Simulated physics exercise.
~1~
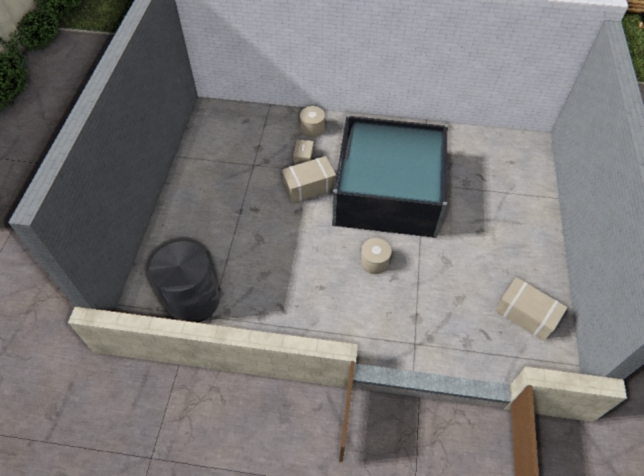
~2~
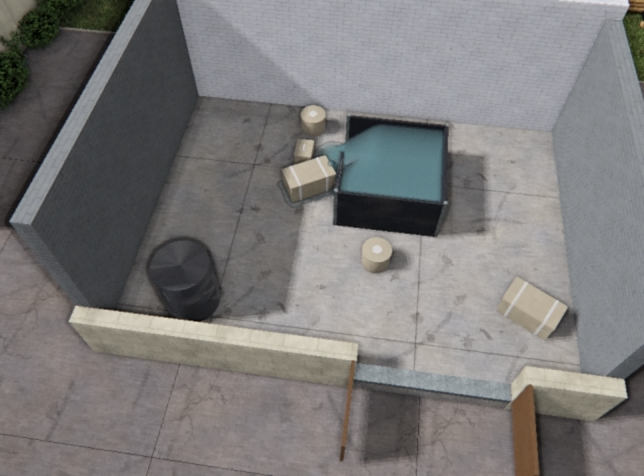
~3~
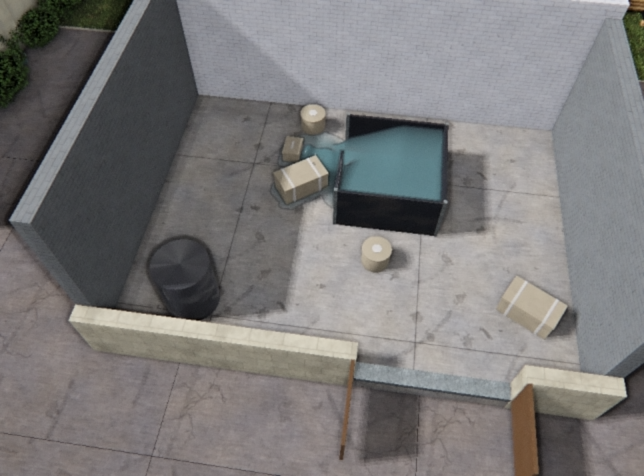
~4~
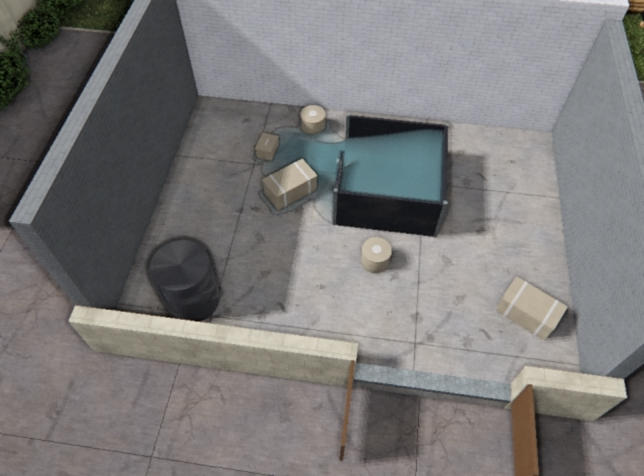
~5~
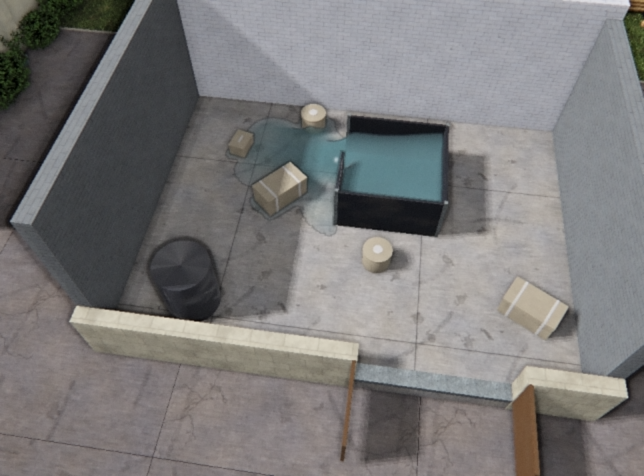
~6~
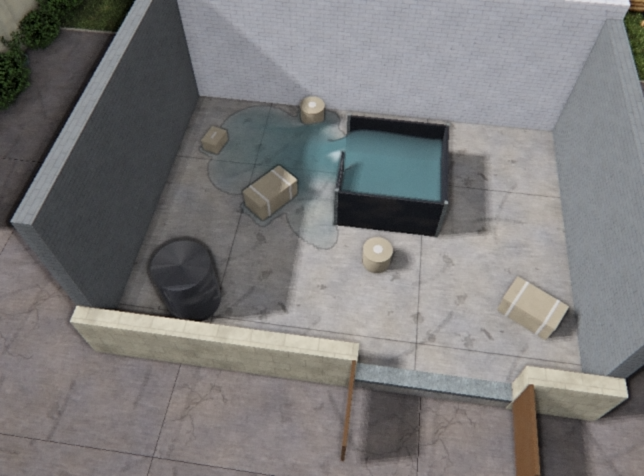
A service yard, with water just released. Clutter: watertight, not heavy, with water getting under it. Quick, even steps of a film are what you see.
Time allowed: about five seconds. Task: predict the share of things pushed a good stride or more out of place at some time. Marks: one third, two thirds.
A third to two thirds.
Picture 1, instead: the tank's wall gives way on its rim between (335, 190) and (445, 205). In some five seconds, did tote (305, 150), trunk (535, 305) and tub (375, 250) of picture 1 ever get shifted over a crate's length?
Object by object: Short of it, short of it, covered the distance.
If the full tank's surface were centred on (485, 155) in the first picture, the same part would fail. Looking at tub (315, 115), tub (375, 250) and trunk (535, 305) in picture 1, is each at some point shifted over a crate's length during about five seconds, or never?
Lab note - in sequence: Displaced that much; less than that; less than that.
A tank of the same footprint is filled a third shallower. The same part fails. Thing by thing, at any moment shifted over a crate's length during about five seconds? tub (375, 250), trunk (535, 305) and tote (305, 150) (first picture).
In that order: No, not that far, shifted that much.
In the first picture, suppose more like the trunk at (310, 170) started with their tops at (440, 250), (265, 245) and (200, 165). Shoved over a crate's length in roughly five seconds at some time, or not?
Taking them one at a time: Remains close, then remains close, then gets driven off.
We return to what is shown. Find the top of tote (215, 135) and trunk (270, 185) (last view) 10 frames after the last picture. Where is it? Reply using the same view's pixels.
Roughly (185, 125), then (244, 204).
A moment on, 2 of 5 are well off their spots; 0 afloat.
Next, 3 of 5 are well off their spots; 2 afloat.
Later, 3 of 5 are well off their spots; 2 afloat.
In the end, 3 of 5 are well off their spots, and 3 have been at some point; 2 afloat.
